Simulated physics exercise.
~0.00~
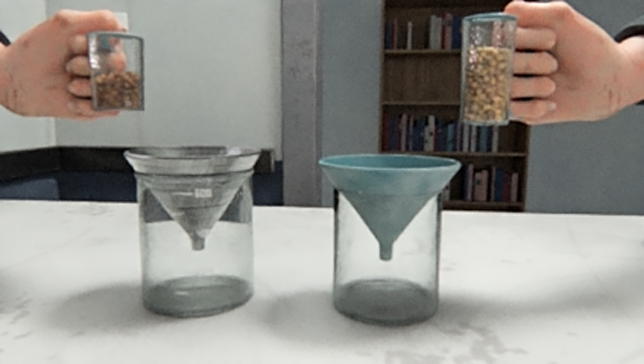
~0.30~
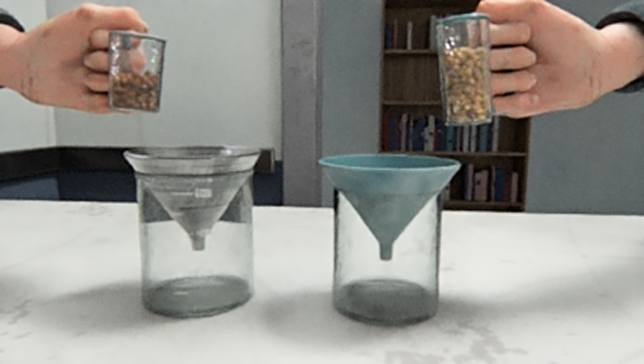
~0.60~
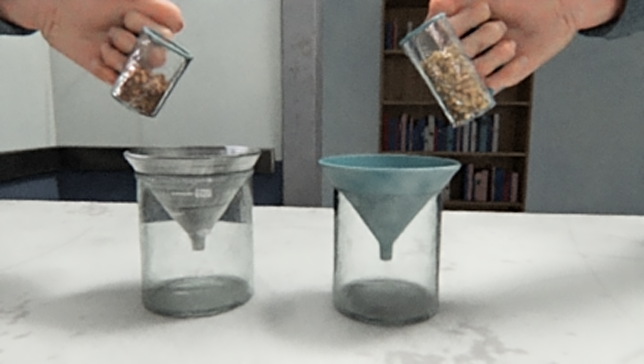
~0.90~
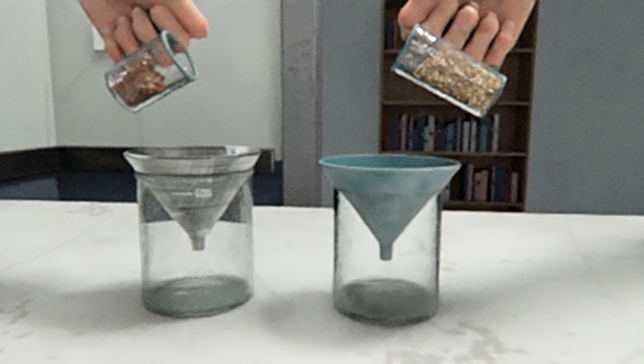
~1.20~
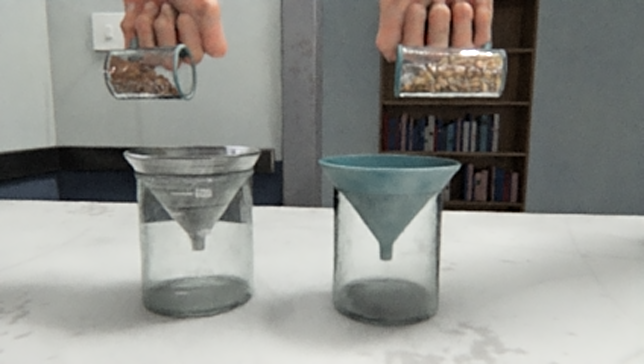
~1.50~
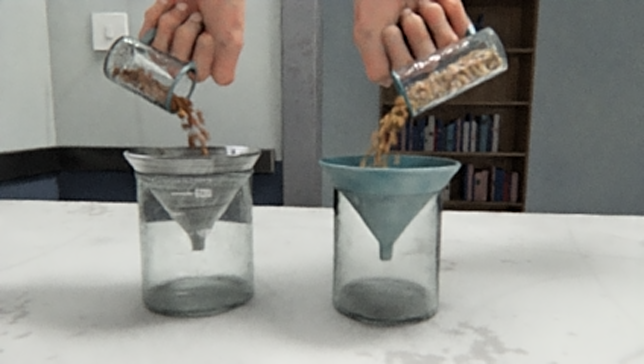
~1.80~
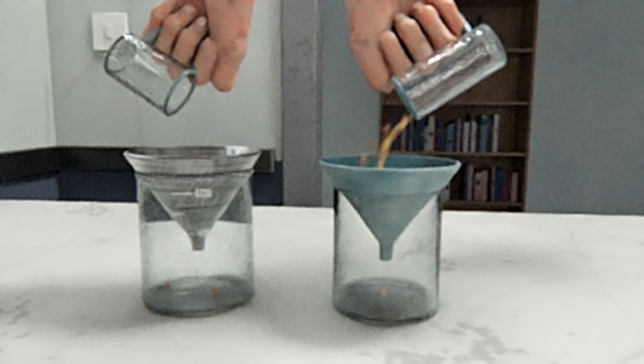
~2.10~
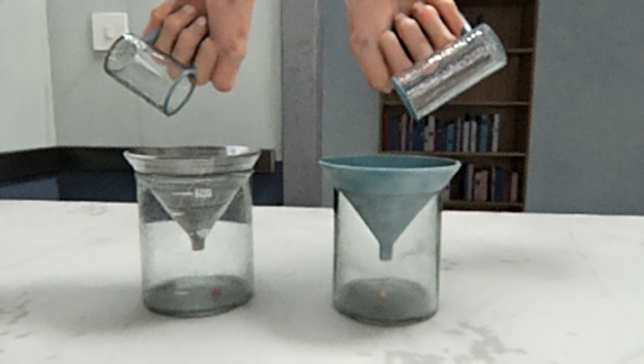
Two hands, one at each side, hold small clear cups of dry brown and tan bits above a white marbled tabletop, seen from the front with a bookshelf behind. Below them stand two clear glass jars, the left topped by a grey see-through funnel and the right by a blue-green one. The hands move inward and tip the cups onto their sides. The loose pieces then spill into both funnels, the left cup emptying first. At the end both cups stay tilted downward, and only a stray few pieces show in the jars, the rest jammed in the funnels.
